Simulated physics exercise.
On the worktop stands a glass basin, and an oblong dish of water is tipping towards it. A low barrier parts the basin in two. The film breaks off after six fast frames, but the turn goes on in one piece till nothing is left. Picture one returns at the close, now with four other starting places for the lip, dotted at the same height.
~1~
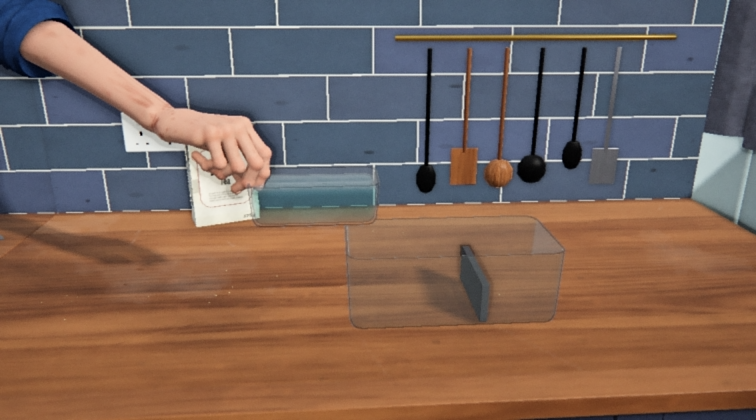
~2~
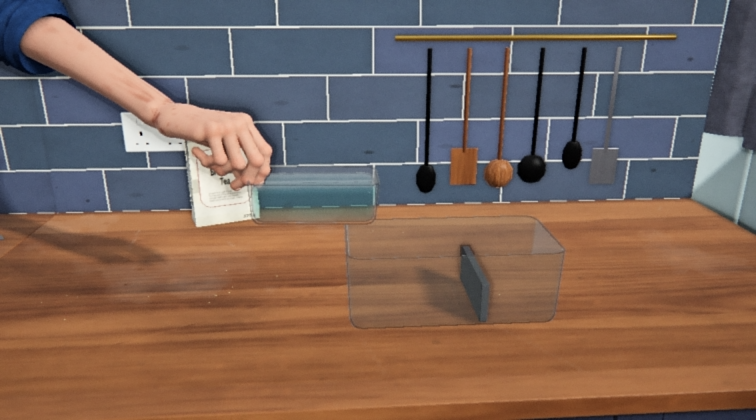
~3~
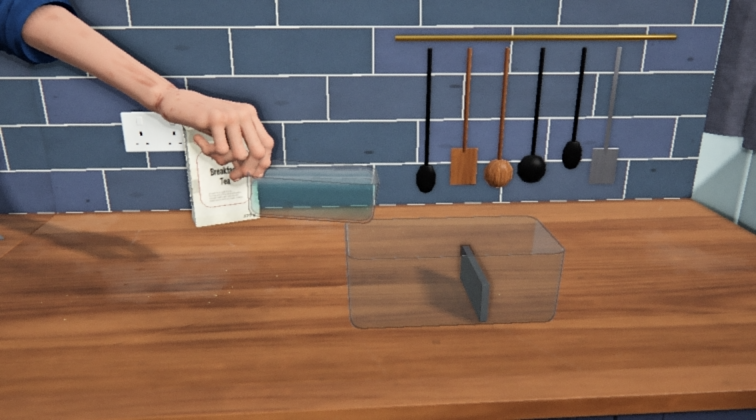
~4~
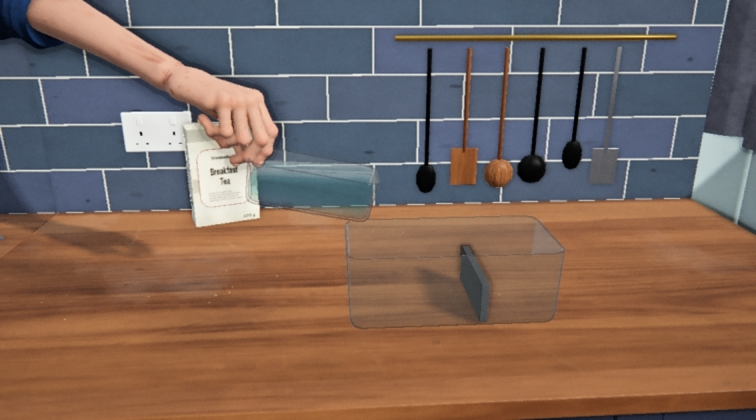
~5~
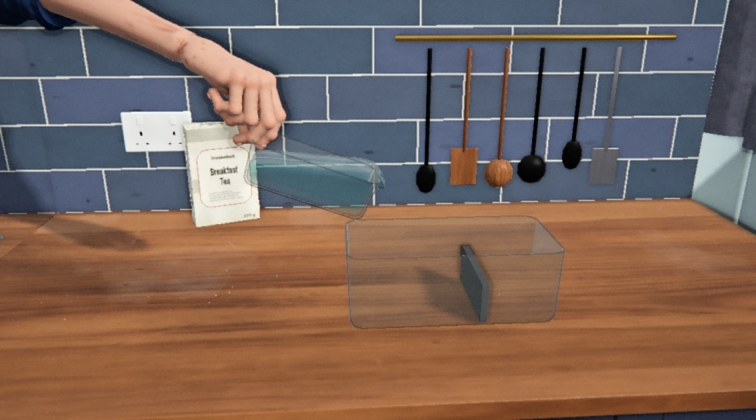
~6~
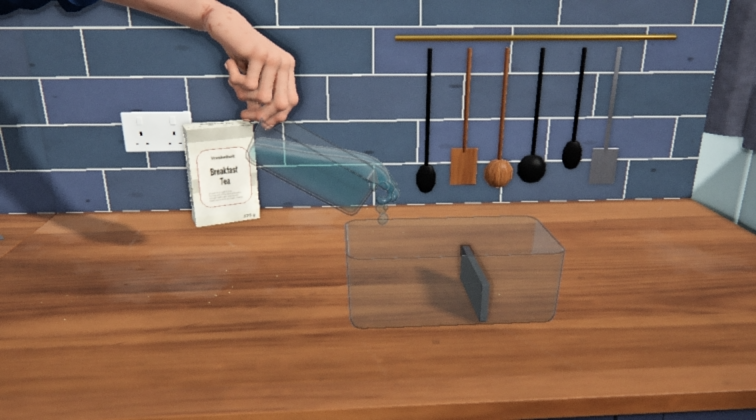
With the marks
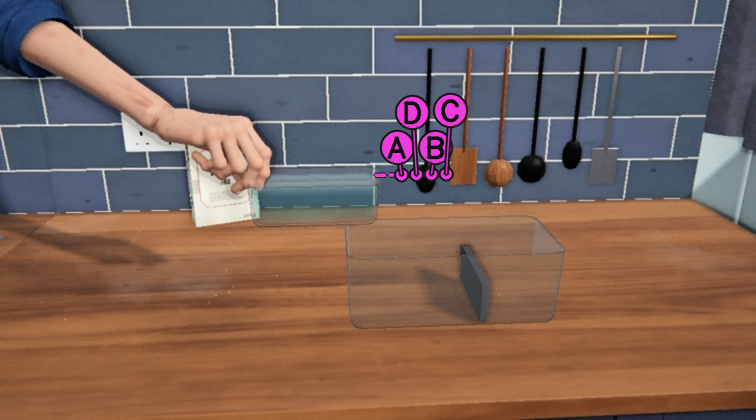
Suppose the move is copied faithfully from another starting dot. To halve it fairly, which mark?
Best: A.
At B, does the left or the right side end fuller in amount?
The right side.
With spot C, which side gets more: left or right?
The right one.
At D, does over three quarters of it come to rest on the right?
No, it does not.
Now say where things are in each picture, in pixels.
Upright, lip at (376, 175); basin from (350, 326) to (554, 318); top of the wall at (475, 264); nothing has left yet.
Upright, lip at (376, 175); nothing has left yet.
Tipped about 5°, lip at (376, 175); nothing has left yet.
Tipped about 12°, lip at (376, 175); water is over the lip, down to (376, 175).
Tipped about 21°, lip at (376, 175); water is over the lip, down to (380, 180).
Tipped about 31°, lip at (376, 175); water is over the lip, down to (382, 217).
On the marked copy, A at (401, 174); B at (431, 174); C at (446, 173); D at (416, 174).
For spot A, about 46 % ends left of the wall and 47 % right of it; 7 % is lost outside.
For spot B, about 17 % ends left of the wall and 77 % right of it; 6 % is lost outside.
For spot C, about 17 % ends left of the wall and 75 % right of it; 8 % is lost outside.
For spot D, about 30 % ends left of the wall and 63 % right of it; 8 % is lost outside.
